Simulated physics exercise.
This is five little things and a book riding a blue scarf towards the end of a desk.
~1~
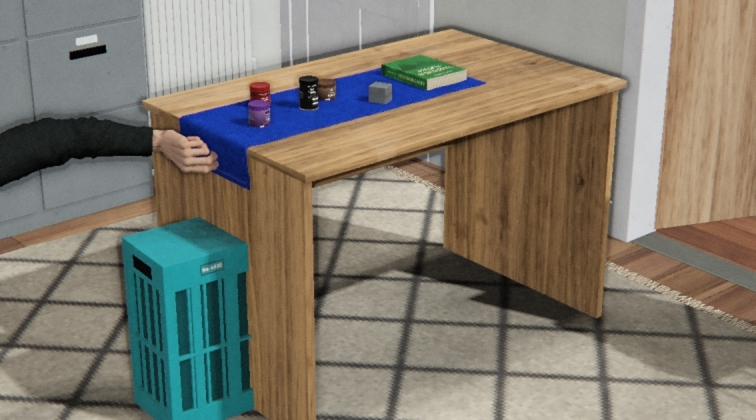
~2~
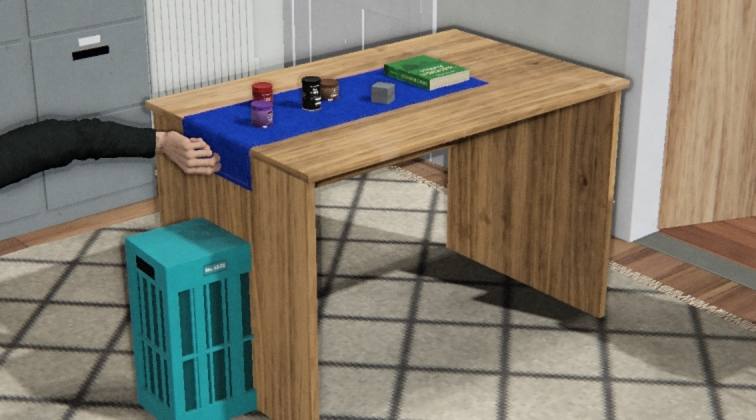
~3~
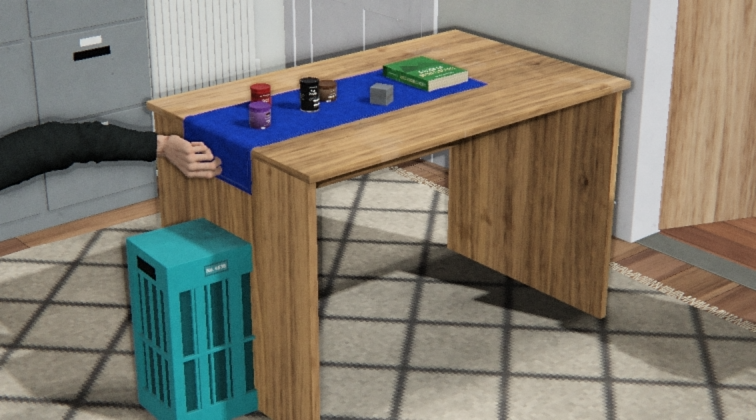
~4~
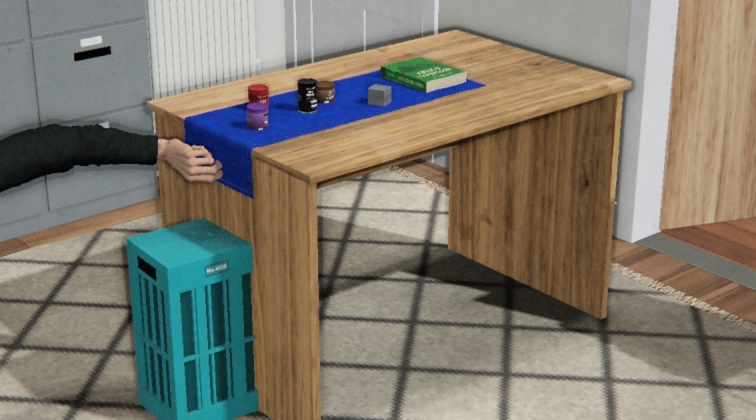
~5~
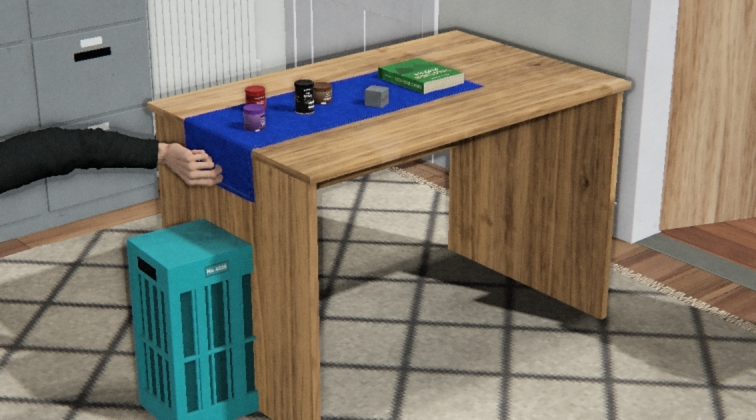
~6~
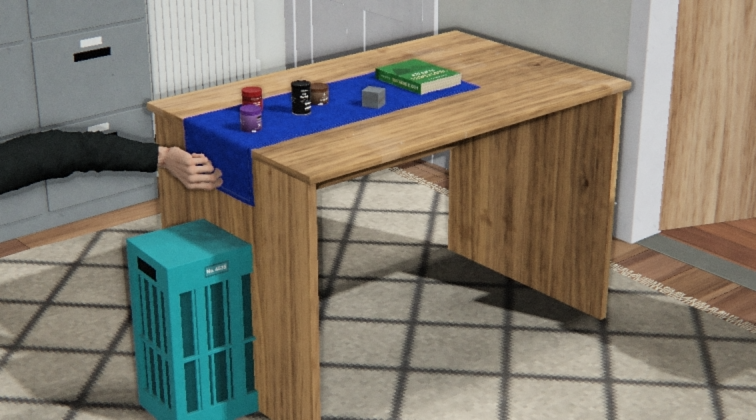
Blue scarf on a wooden desk creeping slightly left under a hand's pull, carrying small pots, a grey cube and a green book.
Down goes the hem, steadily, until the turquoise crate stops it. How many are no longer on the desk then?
Over the edge go one.
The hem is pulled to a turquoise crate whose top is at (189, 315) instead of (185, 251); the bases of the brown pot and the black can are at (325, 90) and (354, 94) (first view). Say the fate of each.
The brown pot keeps its place on top; the black can does not fall.
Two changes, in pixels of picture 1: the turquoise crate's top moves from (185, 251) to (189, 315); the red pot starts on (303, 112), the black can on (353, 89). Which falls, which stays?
The red pot is carried off, the black can holds on.
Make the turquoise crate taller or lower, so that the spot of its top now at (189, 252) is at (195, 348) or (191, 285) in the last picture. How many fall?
Then 4 and 2.
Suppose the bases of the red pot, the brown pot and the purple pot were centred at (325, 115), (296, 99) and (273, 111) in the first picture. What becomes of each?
The red pot remains up, the brown pot remains up, the purple pot remains up.
A little later, hem near (219, 209); all still up.
Next, hem on the crate; purple pot gone.
When it is over, hem on the crate; purple pot gone. The desk loses one.
